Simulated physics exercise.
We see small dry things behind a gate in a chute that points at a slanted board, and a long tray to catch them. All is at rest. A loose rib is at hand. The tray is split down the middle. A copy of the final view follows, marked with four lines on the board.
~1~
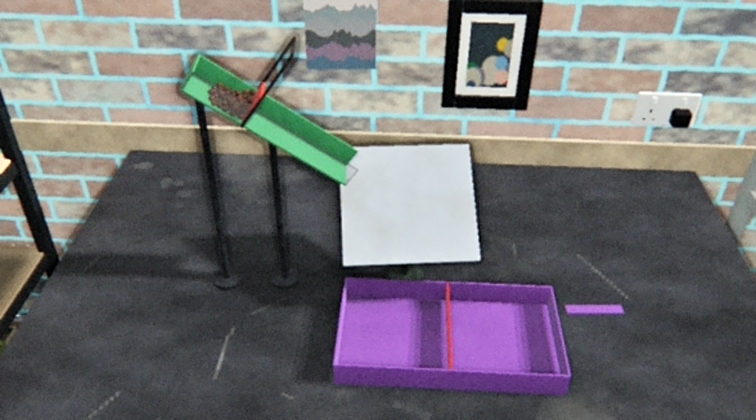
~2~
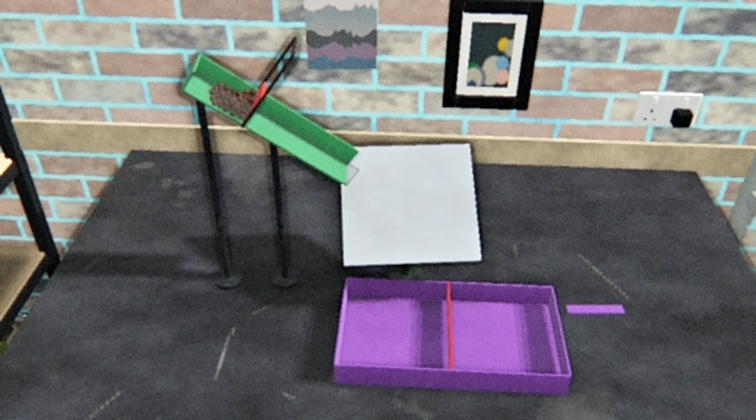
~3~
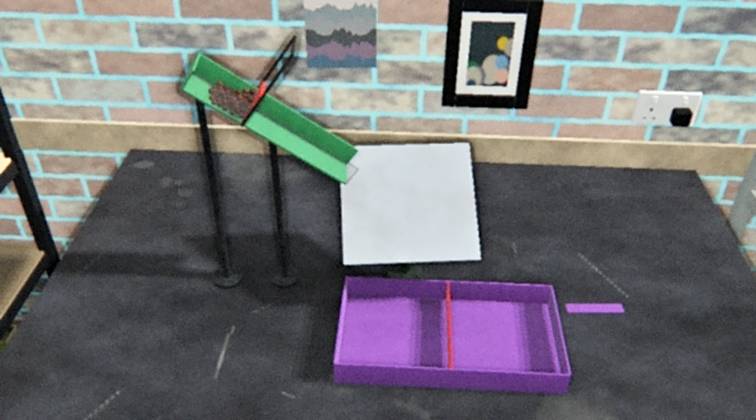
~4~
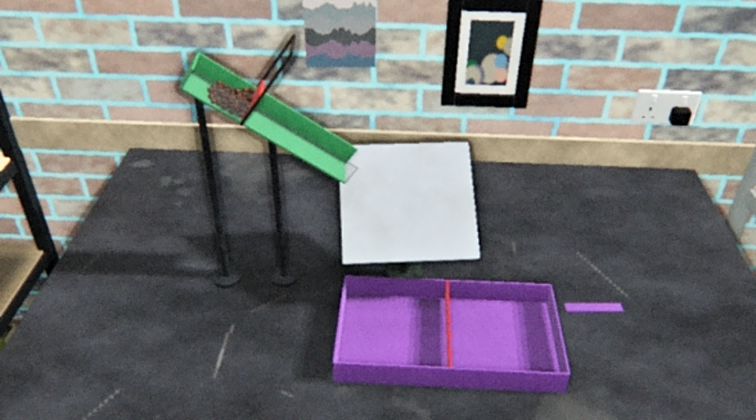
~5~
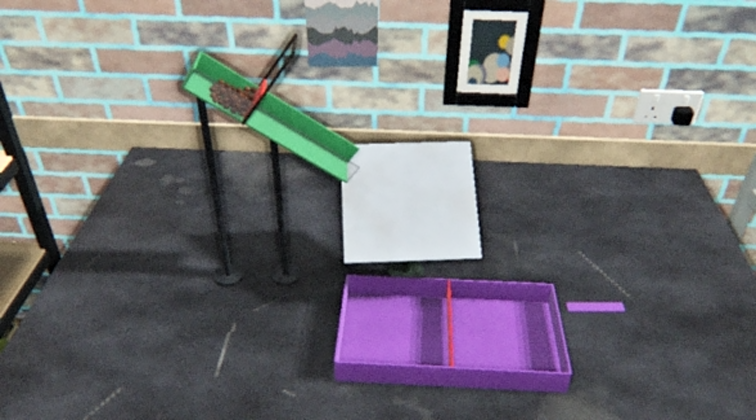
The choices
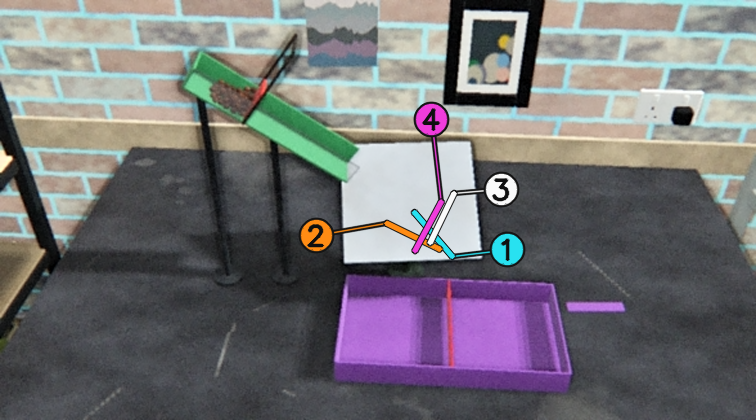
A green chute holding small brown balls stands still above a white board and purple tray.
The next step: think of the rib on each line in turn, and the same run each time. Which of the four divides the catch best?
Use line 1.
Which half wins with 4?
More lands on the left.
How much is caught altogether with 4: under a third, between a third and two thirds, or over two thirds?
Line 4 gives over two thirds.
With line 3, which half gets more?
The left half.
On the marked copy, line 1 from (414, 212) to (452, 256); line 2 from (386, 223) to (439, 249); line 3 from (454, 193) to (430, 242); line 4 from (441, 201) to (415, 250).
If 1 is chosen, of what is caught, about half in the left half, about half in the right.
If 2 is chosen, of what is caught, a stray few in the left half, nearly all in the right.
If 3 is chosen, of what is caught, nearly all in the left half, a small part in the right.
If 4 is chosen, of what is caught, nearly all in the left half, a small part in the right.
